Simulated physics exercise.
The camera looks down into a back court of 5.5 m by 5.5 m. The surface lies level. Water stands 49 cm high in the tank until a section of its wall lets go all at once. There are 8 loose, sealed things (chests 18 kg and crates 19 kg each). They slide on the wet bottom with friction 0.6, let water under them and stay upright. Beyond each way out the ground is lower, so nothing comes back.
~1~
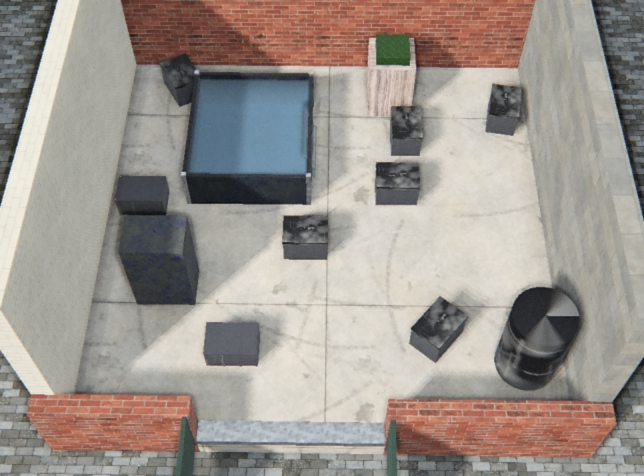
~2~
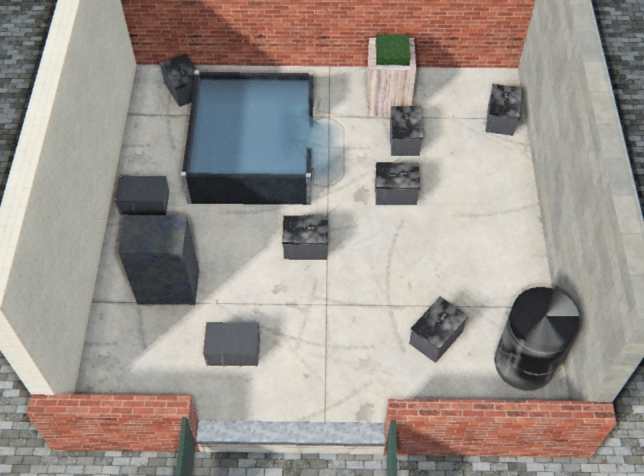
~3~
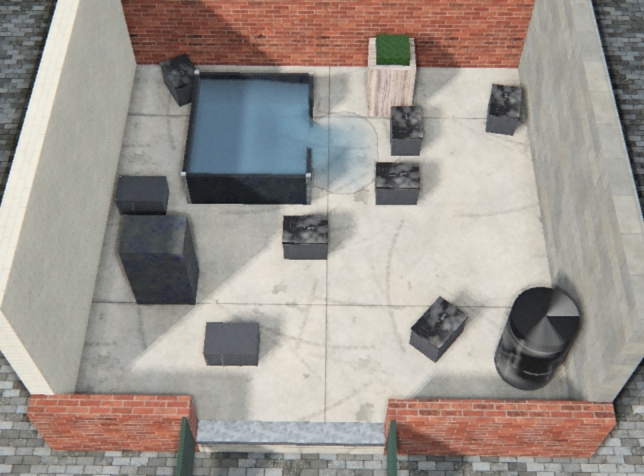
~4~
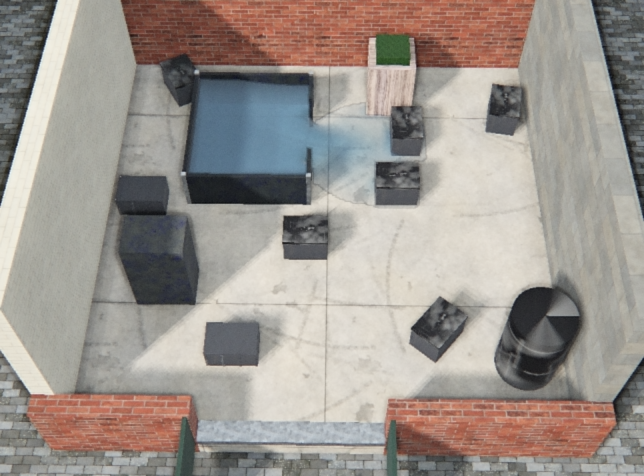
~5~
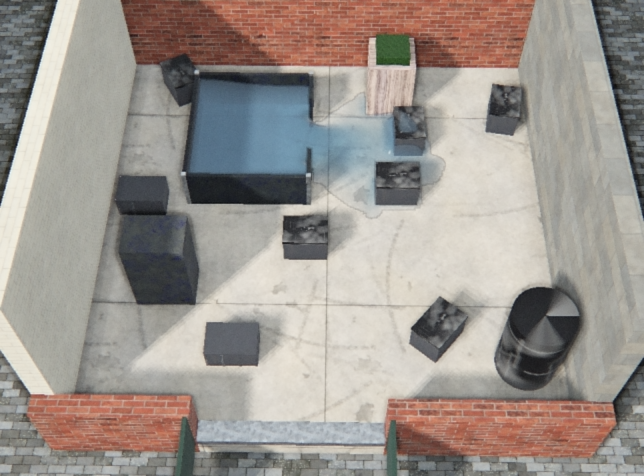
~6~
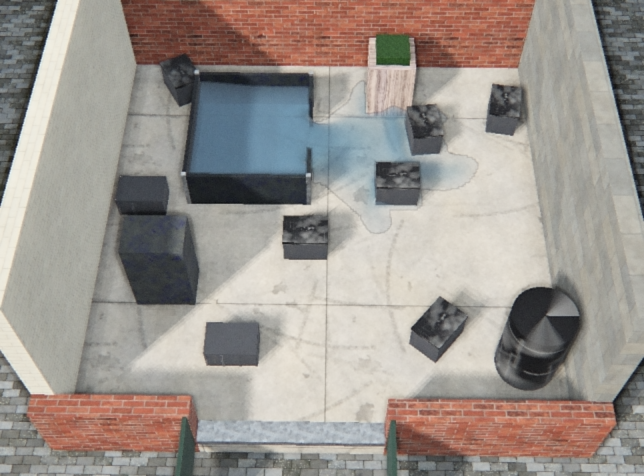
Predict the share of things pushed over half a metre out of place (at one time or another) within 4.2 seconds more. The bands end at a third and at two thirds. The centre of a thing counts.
It is between one and two thirds.
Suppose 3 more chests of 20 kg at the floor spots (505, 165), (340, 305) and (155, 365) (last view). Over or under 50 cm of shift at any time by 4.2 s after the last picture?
In turn: Past it, under, under.
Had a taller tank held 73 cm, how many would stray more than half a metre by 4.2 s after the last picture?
In that case 4 of them.
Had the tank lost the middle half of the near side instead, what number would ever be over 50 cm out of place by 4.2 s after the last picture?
Then 1.
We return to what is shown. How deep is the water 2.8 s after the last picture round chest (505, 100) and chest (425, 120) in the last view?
About 12 and 9 cm.
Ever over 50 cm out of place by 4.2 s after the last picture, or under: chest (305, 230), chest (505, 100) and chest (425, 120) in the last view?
In turn: Under, over, over.
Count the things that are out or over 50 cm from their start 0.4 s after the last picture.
By then 1.
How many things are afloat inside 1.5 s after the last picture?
2 of them.
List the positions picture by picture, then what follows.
The first picture shows a chest at (407, 121), on the bottom; a chest at (398, 175), on the bottom; water covers 2.5 m2; 0 of 8 have shifted.
The second picture shows a chest at (407, 121), on the bottom; a chest at (398, 175) rests on the ground; water covers 3.0 m2; 0 of 8 have shifted.
The third picture shows a chest at (407, 121), on the bottom; a chest at (398, 175), on the bottom; 3.6 m2 under water; 0 of 8 have shifted.
The fourth picture shows a chest at (407, 121), on the bottom; a chest at (398, 175), on the bottom; water covers 4.2 m2; 0 of 8 have shifted.
The fifth picture shows a chest at (409, 121), on the bottom, 4 cm from its start; a chest at (398, 175), on the bottom; water covers 4.7 m2; 0 of 8 have shifted.
The sixth picture shows a chest at (425, 120) rests on the ground, 24 cm from its start; a chest at (398, 175), on the bottom; water covers 5.3 m2; 1 of 8 have shifted.
Then, 0.4 s after the last picture 1 of 8 are over 50 cm from their spots; 0 afloat.
Then, 1.5 s after the last picture 2 of 8 are over 50 cm from their spots; 2 afloat.
Then, 2.8 s after the last picture 3 of 8 are over 50 cm from their spots; 2 afloat.
Then, 4.2 s after the last picture 3 of 8 are over 50 cm from their spots, and 3 have been at some point; 1 afloat.
